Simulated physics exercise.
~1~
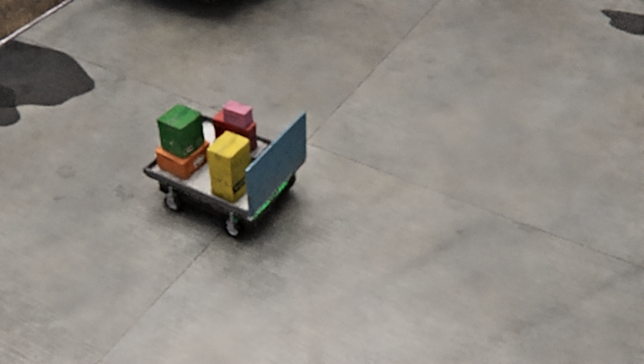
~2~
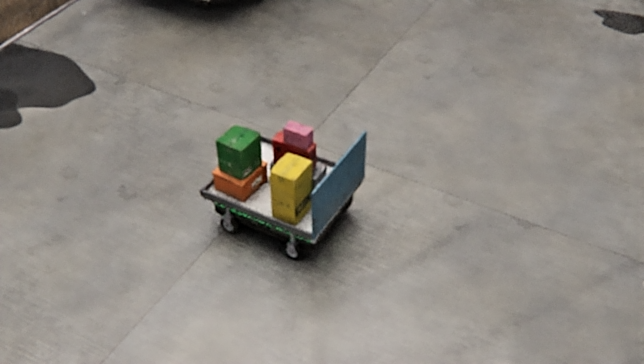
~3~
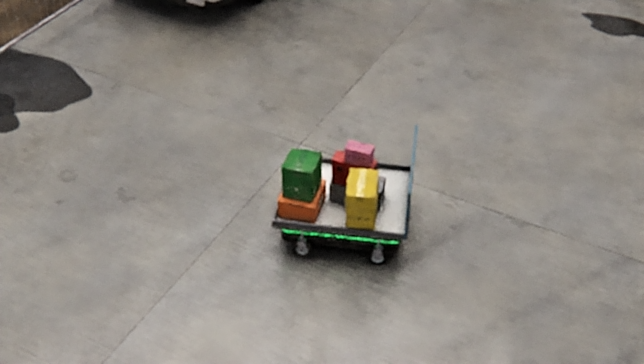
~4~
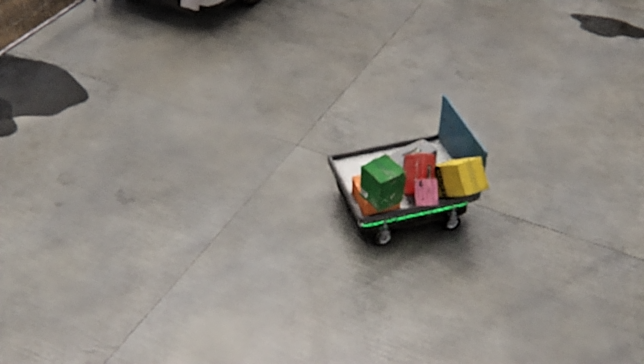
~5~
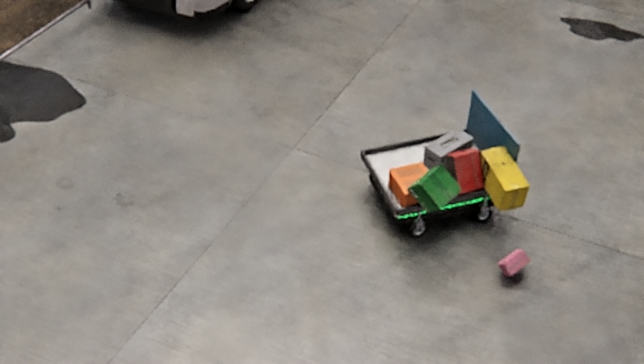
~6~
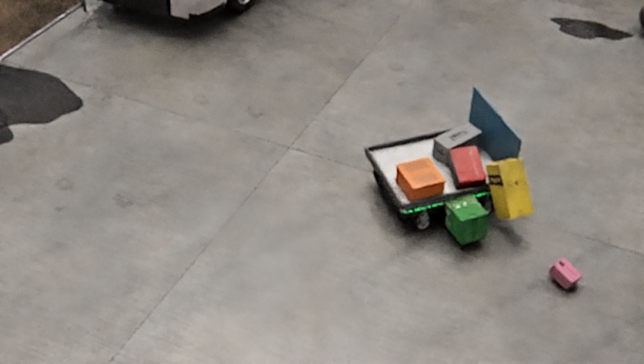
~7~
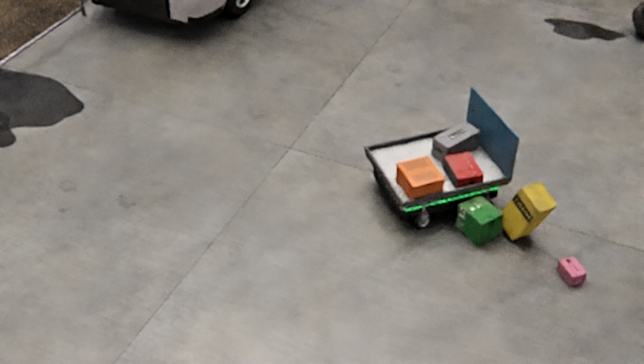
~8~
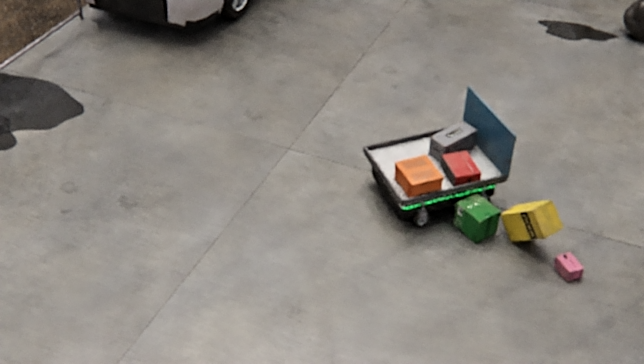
A cart curves and stops, spilling the pink, green and yellow boxes onto the floor.
